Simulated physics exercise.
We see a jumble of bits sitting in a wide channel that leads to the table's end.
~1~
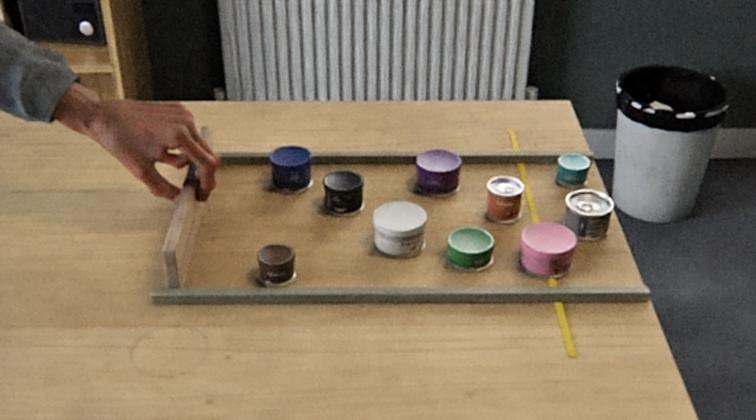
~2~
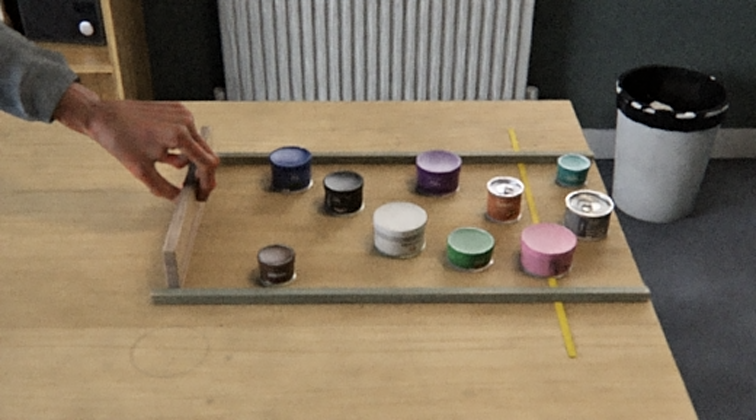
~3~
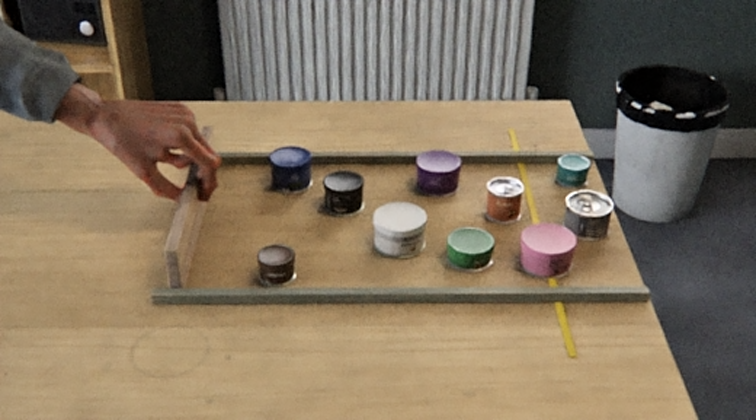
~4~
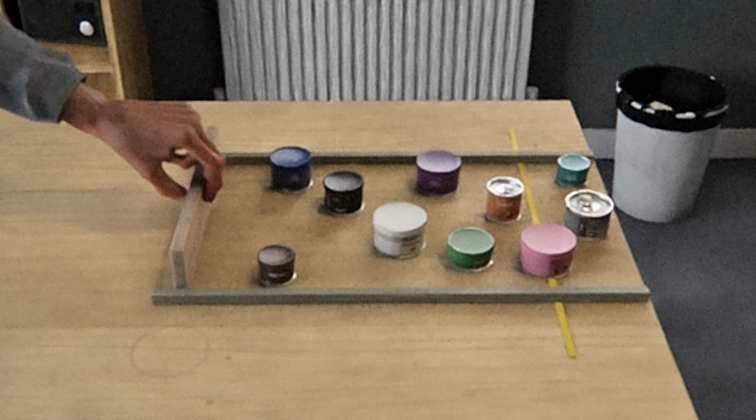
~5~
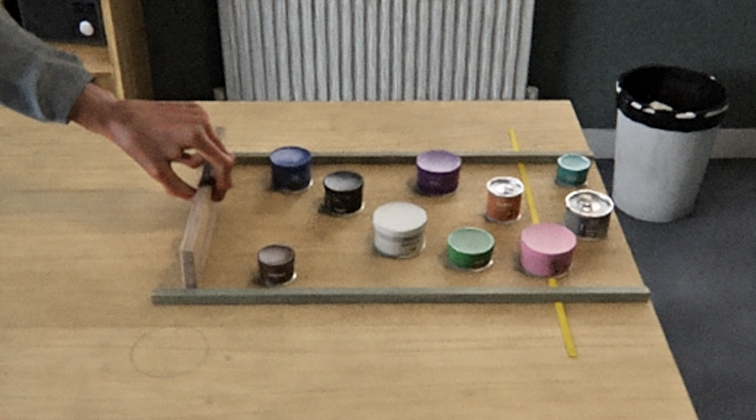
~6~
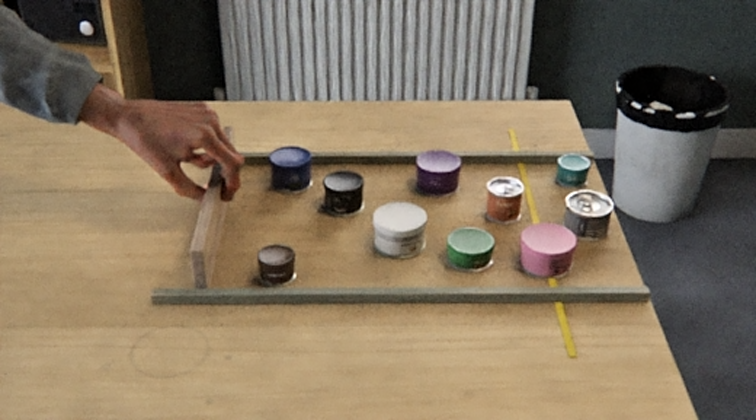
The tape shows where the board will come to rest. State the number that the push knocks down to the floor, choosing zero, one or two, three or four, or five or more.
The number knocked down is one or two.
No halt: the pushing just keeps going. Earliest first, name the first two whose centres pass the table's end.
Order, earliest first: Pink pot, grey pot.
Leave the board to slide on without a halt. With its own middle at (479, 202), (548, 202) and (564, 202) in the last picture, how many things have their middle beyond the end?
It would be 0, 2 and 4.
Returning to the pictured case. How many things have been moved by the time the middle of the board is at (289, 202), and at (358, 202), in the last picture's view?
Counts: 2 and 3.
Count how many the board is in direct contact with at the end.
So the total is 4.
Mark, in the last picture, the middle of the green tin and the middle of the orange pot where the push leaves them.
The first one ends at (600, 259), the second at (578, 206).
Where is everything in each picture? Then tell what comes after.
Turquoise tin (573, 171); grey pot (588, 216); pink pot (547, 250); board (192, 203); tape (536, 223), in the first picture.
Grey pot (588, 216); white tin (400, 231), in the second picture.
Pink pot (547, 251); brown pot (277, 265), in the third picture.
Turquoise tin (573, 171); orange pot (504, 200), in the fourth picture.
Grey pot (588, 216); black tin (344, 194), in the fifth picture.
Turquoise tin (573, 171); grey pot (588, 216); pink pot (547, 251); board (216, 203); tape (536, 223), in the sixth picture.
A little later, none off yet; turquoise tin at rest near (573, 171); grey pot at rest near (588, 216); pink pot at rest near (547, 251).
When it is over, the number that fall off is one or two; down, pink pot.
